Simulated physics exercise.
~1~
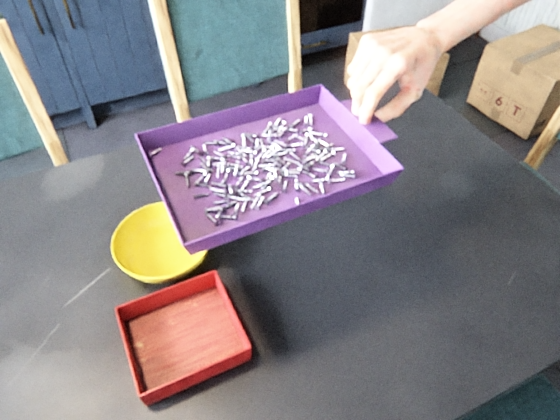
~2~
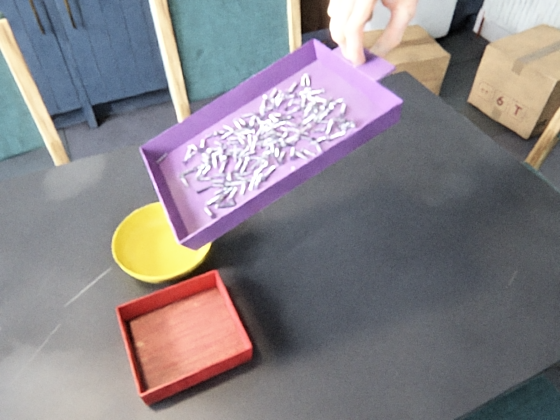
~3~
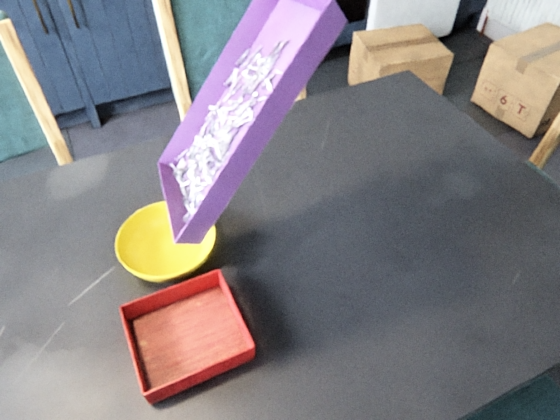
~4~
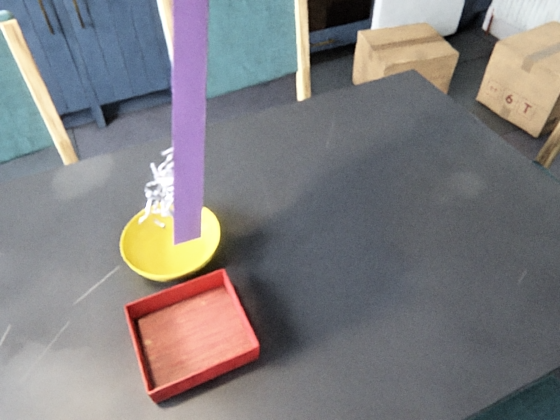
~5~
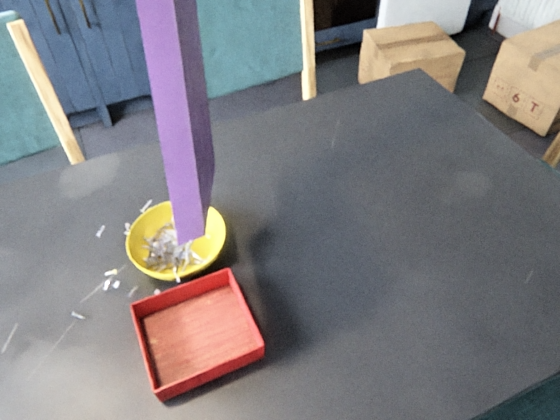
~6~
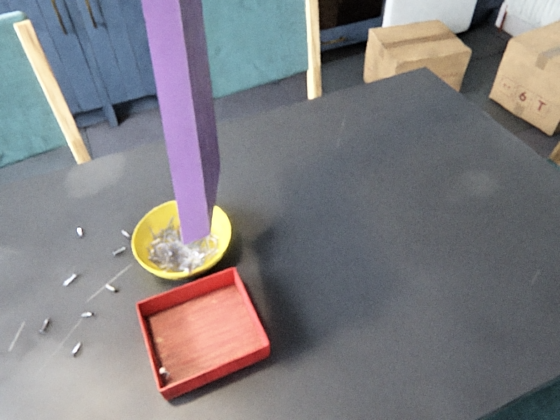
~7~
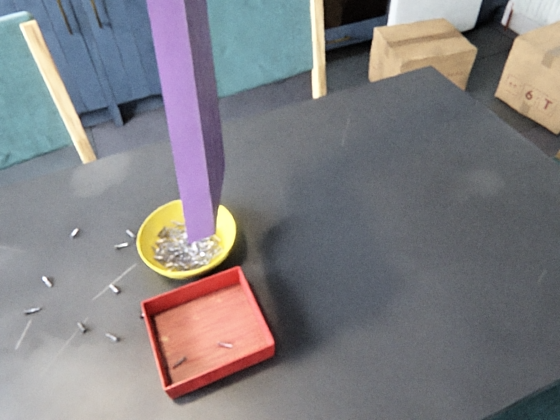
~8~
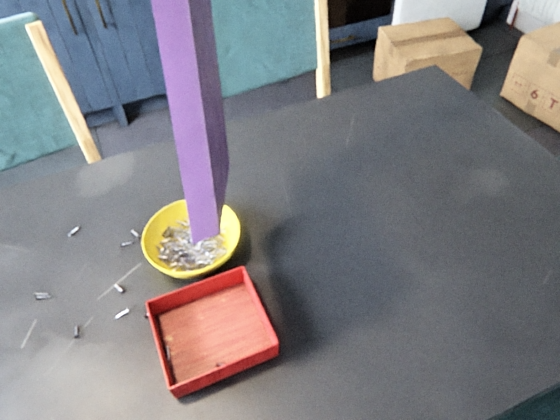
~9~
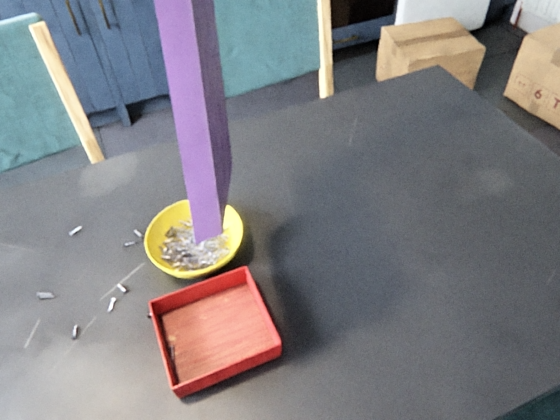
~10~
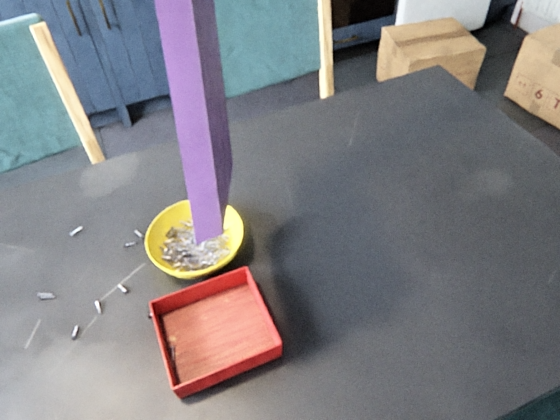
On a dark table, with chairs and cardboard boxes behind it, a hand holds a shallow purple tray scattered with small metal screws above a yellow bowl and a red tin. The hand raises the far end, and the screws slide toward the lower left corner as the tray steepens. As it nears upright, they spill in a cluster toward the yellow bowl. Most drop inside, while several bounce out onto the table to the left and a few reach the red tin. The tray stays upright over the bowl, now holding most of the screws, with a few strays lying still beside it.
